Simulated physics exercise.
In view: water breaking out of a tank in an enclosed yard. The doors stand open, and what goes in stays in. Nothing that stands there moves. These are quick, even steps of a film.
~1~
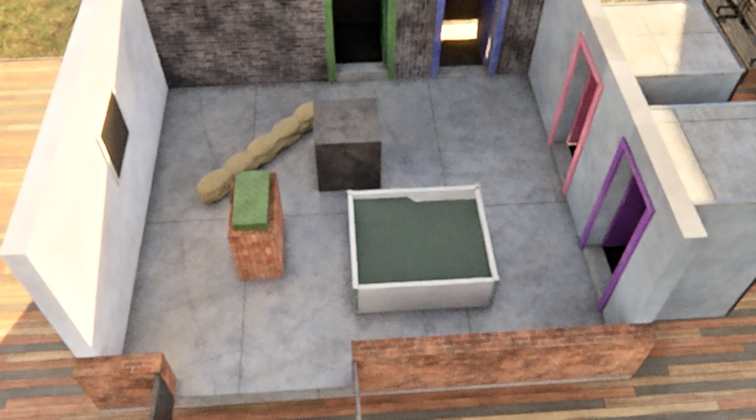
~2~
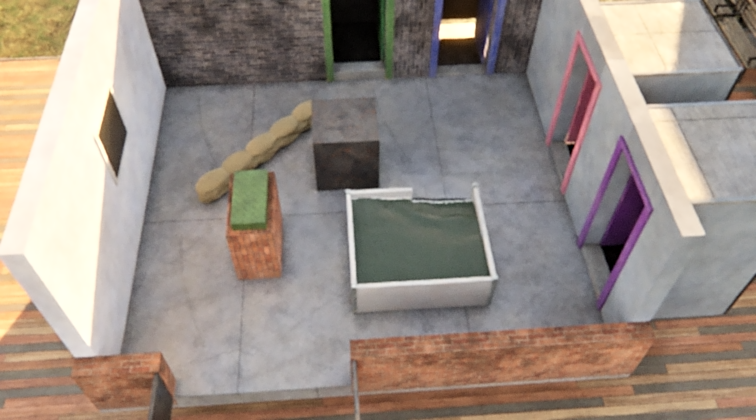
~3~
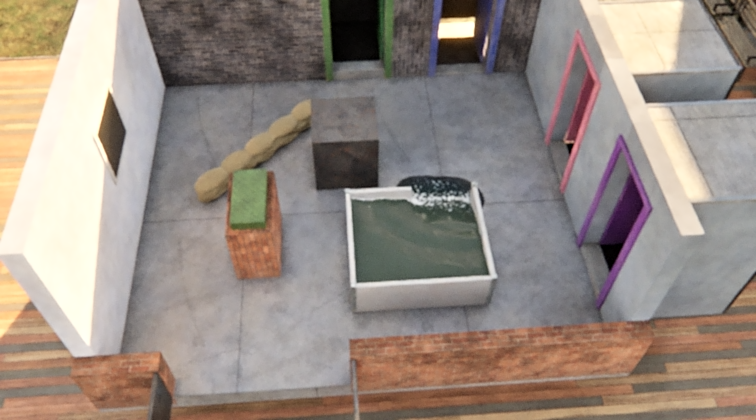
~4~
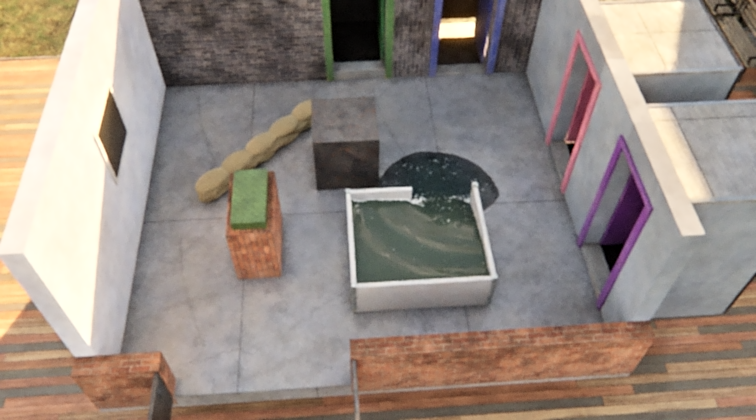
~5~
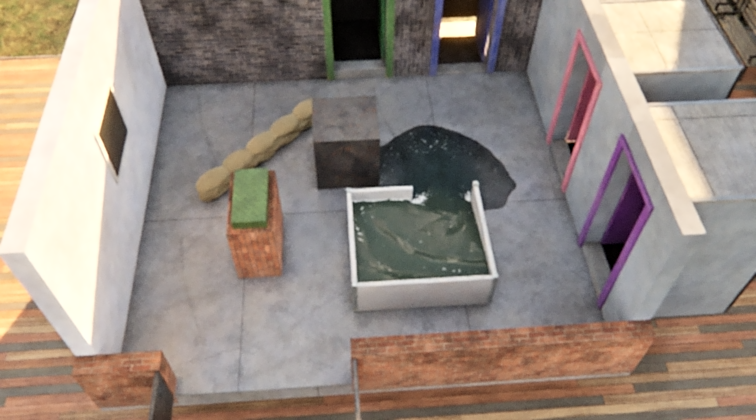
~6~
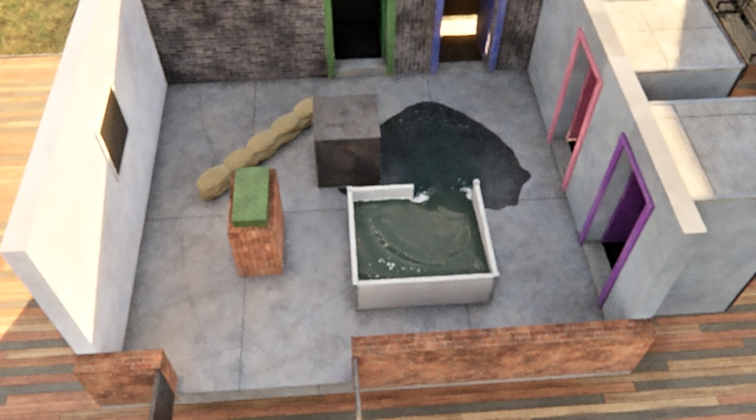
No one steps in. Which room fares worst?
It is the blue one.
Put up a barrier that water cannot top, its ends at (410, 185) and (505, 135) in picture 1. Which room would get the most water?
That is the pink-painted one.
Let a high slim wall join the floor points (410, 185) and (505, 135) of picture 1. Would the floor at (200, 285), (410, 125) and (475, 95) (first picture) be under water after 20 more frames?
One after the other: Dry, under water, wet.
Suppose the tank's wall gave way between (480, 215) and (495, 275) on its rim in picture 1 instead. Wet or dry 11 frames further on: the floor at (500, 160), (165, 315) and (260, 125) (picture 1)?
One after the other: Covered, free of water, not flooded.
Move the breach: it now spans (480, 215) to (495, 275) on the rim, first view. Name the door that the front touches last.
I say the door marked green.
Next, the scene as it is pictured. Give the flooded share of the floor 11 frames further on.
About 30 per cent.
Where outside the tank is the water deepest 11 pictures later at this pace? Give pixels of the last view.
Roughly at (526, 70).
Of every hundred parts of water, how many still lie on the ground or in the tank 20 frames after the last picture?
Roughly 90 per cent.
A moment on, water covers 25 % of the floor; purple door not reached, green door wet at the sill, nothing in, pink door wet at the sill, nothing in, blue door a trickle in.
Next, water covers 30 % of the floor; purple door not reached, green door wet at the sill, nothing in, pink door wet at the sill, nothing in, blue door some in.
Then, water covers 40 % of the floor; purple door not reached, green door a trickle in, pink door wet at the sill, nothing in, blue door a lot in.
Later, water covers 55 % of the floor; purple door wet at the sill, nothing in, green door a trickle in, pink door wet at the sill, nothing in, blue door a lot in.
In the end, water covers 80 % of the floor; purple door wet at the sill, nothing in, green door a trickle in, pink door wet at the sill, nothing in, blue door a lot in; the blue door has let in the most.
